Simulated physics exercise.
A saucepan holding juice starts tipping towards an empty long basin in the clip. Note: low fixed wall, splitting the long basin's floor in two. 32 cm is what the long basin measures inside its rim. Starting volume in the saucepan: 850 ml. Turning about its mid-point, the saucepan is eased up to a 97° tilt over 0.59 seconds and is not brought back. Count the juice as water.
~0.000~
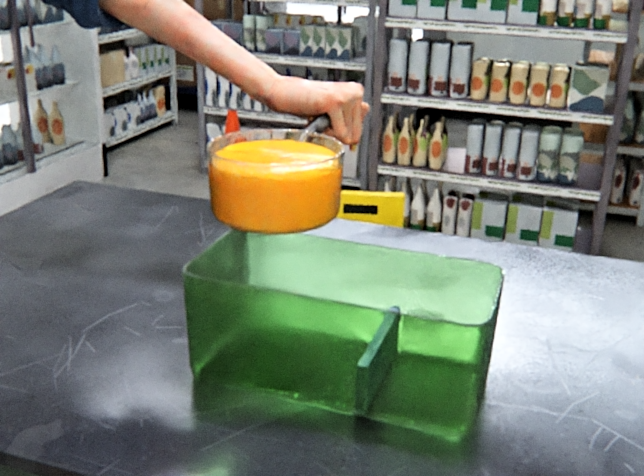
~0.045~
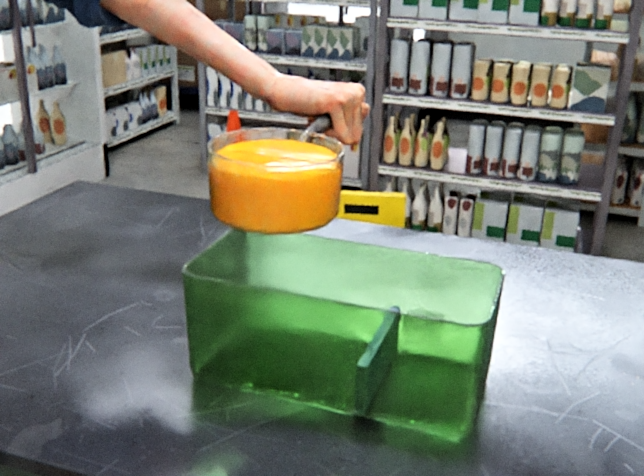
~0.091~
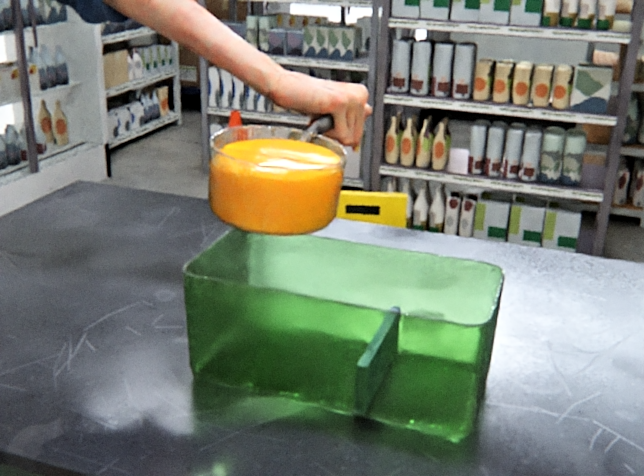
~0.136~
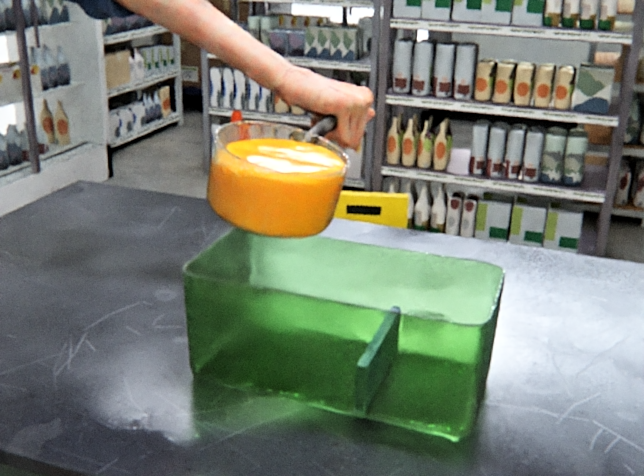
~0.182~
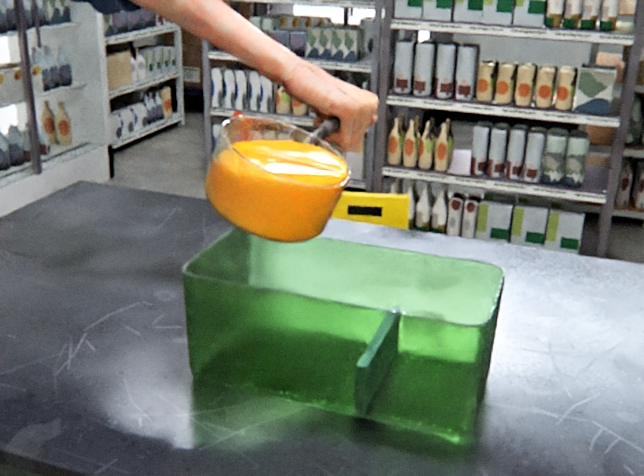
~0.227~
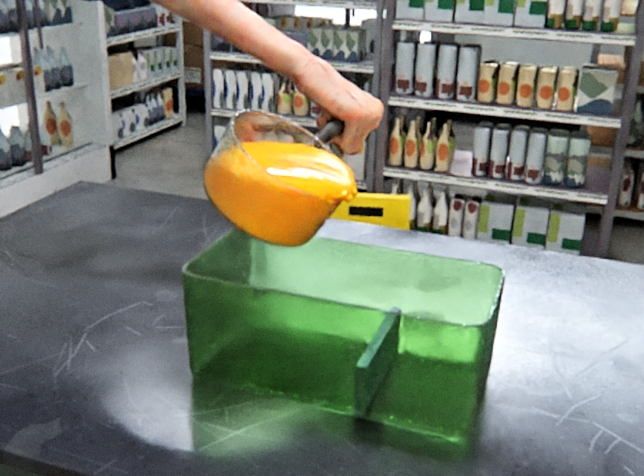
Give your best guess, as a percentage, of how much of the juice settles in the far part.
I would say 37 per cent of it settles there.
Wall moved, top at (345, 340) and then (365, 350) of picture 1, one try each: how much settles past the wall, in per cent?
It comes to 85 per cent, and then 55 per cent.
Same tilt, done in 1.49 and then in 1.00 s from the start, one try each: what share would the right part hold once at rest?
About 60 %, then about 55 %.
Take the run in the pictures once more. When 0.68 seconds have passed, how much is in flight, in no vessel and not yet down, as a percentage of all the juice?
Near 4 in a hundred.
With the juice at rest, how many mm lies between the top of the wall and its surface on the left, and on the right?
For the left, around 38 mm; for the right, around 36 mm.
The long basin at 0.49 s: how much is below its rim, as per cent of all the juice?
Close to 42 in a hundred.
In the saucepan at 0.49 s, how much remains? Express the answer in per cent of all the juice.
Close to 32 percent of the liquid remains at that time.
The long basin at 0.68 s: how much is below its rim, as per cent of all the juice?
Close to 88 in a hundred.
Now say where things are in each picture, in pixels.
Tilt 0°; pouring edge (340, 156); surface from (219, 148) to (339, 163); the long basin's rim runs from (210, 248) to (497, 296); the wall's top is at (381, 335), in the first frame.
Tilt 1°; pouring edge (340, 158); surface from (220, 148) to (340, 164), in the second frame.
Tilt 6°; pouring edge (342, 163); surface from (222, 146) to (341, 165), in the third frame.
Tilt 12°; pouring edge (344, 171); surface from (223, 146) to (344, 168), in the fourth frame.
Tilt 21°; pouring edge (345, 183); surface from (224, 148) to (348, 177); 1 per cent is over the edge, in the fifth frame.
Tilt 31°; pouring edge (345, 195); surface from (222, 150) to (343, 183); 5 per cent is over the edge, in the sixth frame.
After 0.49 s the tilt is 90° and 32 per cent is still to pour, 18 is left of the wall and 24 right of it.
After 0.68 s the tilt is 97° and 9 per cent is still to pour, 47 is left of the wall and 40 right of it.
After 0.87 s the tilt is 97° and 2 per cent is still to pour, 57 is left of the wall and 36 right of it.
After 1.09 s the tilt is 97° and 0 per cent is still to pour, 61 is left of the wall and 37 right of it.
In the end 62 per cent lies left of the wall, 37 right of it and 2 outside.
